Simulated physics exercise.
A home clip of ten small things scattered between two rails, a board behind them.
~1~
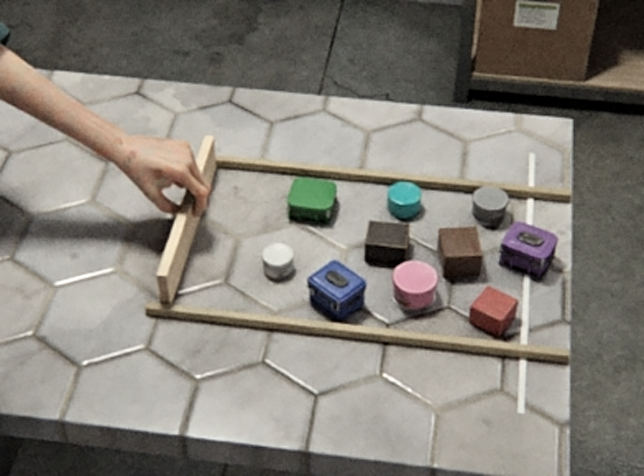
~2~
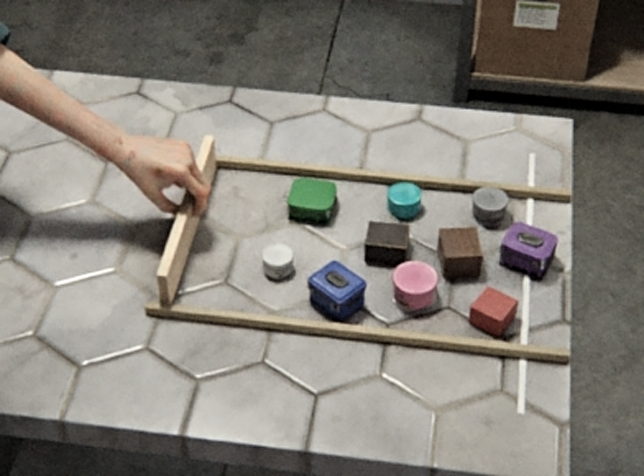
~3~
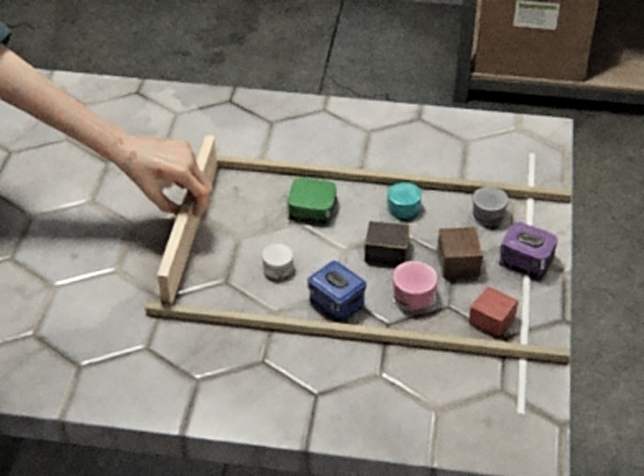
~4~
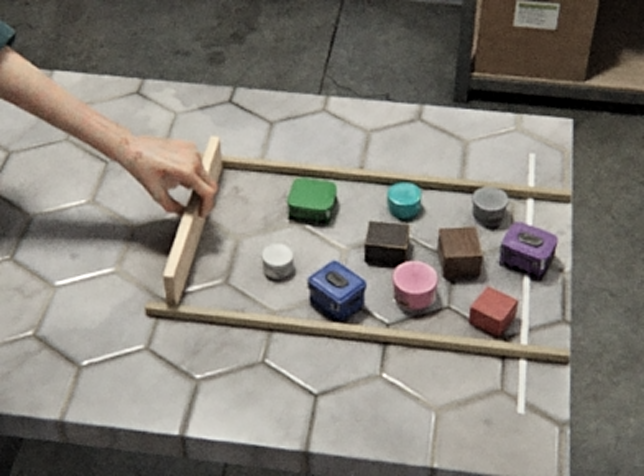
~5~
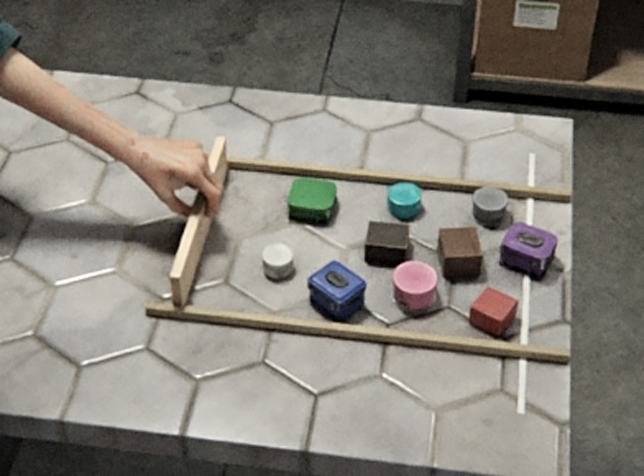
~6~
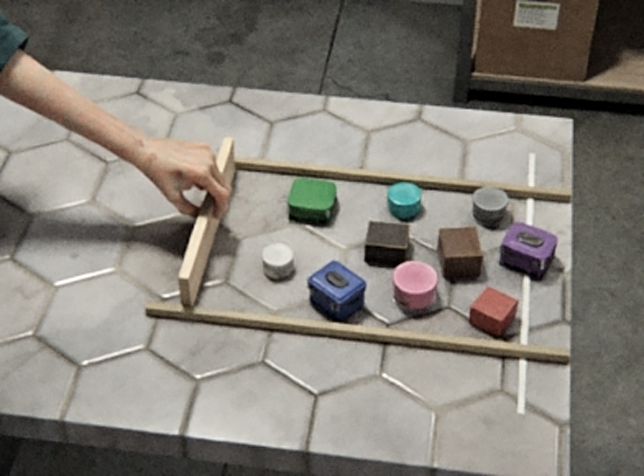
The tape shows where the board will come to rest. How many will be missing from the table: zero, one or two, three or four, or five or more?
The number that fall off is five or more.
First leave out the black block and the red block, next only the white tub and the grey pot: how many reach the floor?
4 in the first case, 4 in the second.
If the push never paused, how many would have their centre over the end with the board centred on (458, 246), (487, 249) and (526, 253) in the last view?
It would be 0, 2 and 6.
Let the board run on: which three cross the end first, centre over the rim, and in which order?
In order: The purple case, then the grey pot, then the red block.
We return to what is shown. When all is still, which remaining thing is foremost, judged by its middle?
That is the blue case.
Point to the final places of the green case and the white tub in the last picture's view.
Near (552, 226) and (542, 284).
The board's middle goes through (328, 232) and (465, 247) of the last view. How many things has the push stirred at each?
By then 3, and 10.
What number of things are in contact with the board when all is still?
It touches 4.
Early on, none off yet; purple case at rest near (529, 250); red block at rest near (493, 311); grey pot at rest near (489, 207).
Finally, the number that fall off is five or more; lost, turquoise lid, pink tin, brown block, grey pot, red block and purple case.
